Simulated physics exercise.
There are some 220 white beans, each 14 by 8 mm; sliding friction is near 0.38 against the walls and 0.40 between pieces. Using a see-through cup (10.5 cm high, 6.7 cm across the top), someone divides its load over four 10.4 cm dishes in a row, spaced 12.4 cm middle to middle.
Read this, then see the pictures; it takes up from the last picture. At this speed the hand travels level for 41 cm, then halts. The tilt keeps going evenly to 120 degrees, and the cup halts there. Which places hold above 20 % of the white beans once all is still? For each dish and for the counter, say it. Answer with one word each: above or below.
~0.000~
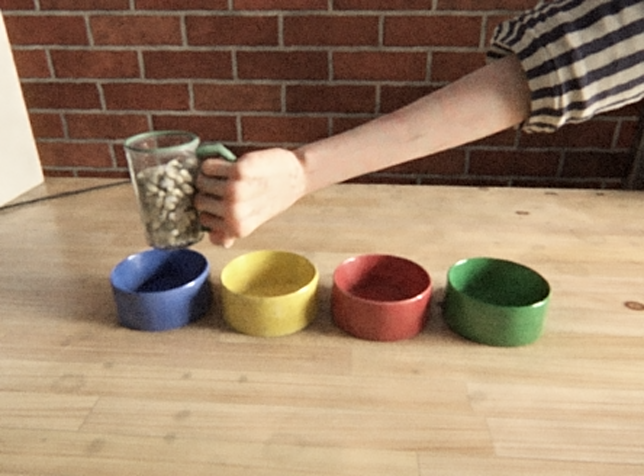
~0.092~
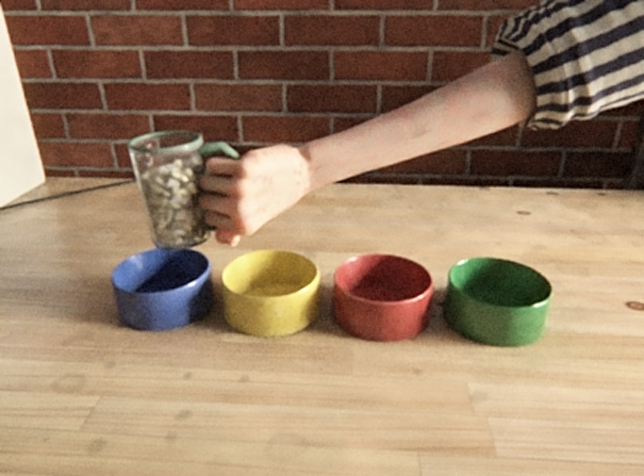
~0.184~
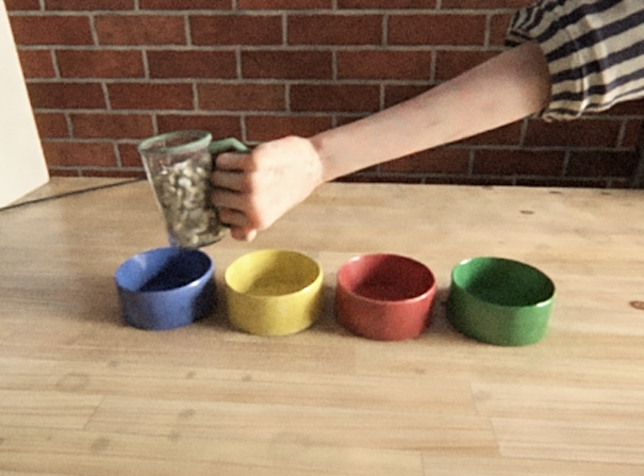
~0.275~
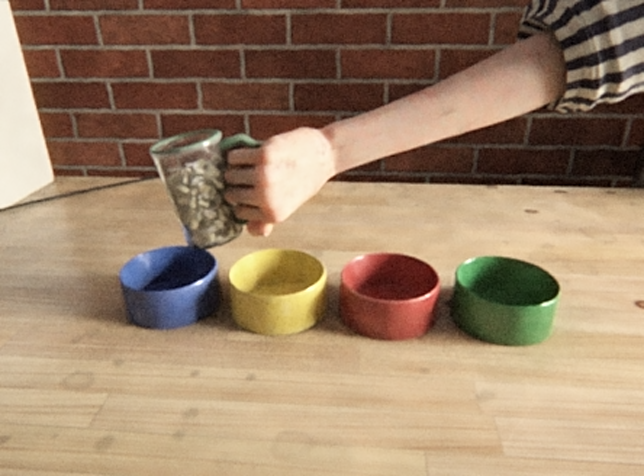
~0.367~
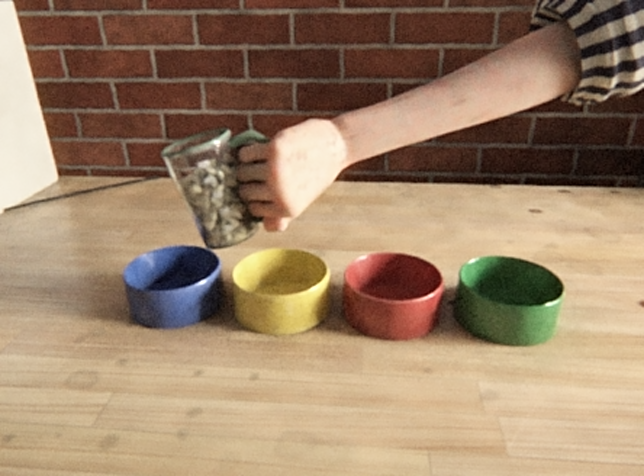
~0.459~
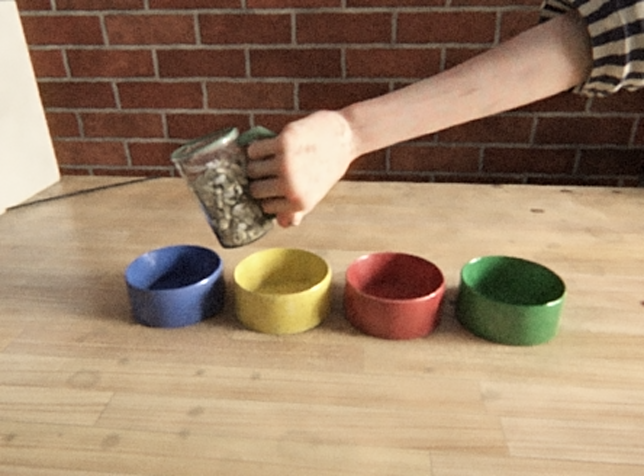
Red above, blue below, green below, yellow below, counter below.
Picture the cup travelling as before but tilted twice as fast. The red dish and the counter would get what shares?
Result - red dish: 0; counter: 0.
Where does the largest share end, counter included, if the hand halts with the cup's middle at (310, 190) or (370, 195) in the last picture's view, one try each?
Top receivers, in order: Yellow and yellow.
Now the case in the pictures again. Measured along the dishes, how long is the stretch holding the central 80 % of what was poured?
Some 6 cm.
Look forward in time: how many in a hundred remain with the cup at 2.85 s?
Load share: Near 0 percent.
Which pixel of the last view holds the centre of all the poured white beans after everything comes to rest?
(395, 295).
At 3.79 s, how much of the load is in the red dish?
So far, roughly 100 per cent.
After 1.89 s, tilt 91 degrees; cup holds 100 %.
After 2.85 s, tilt 120 degrees; cup holds 0 %, red 100 %.
Then, at 3.79 s, tilt 120 degrees; cup holds 0 %, red 100 %.
By 4.1 s all is still; red 100 %, blue 0 %, green 0 %, yellow 0 %, counter 0 %.
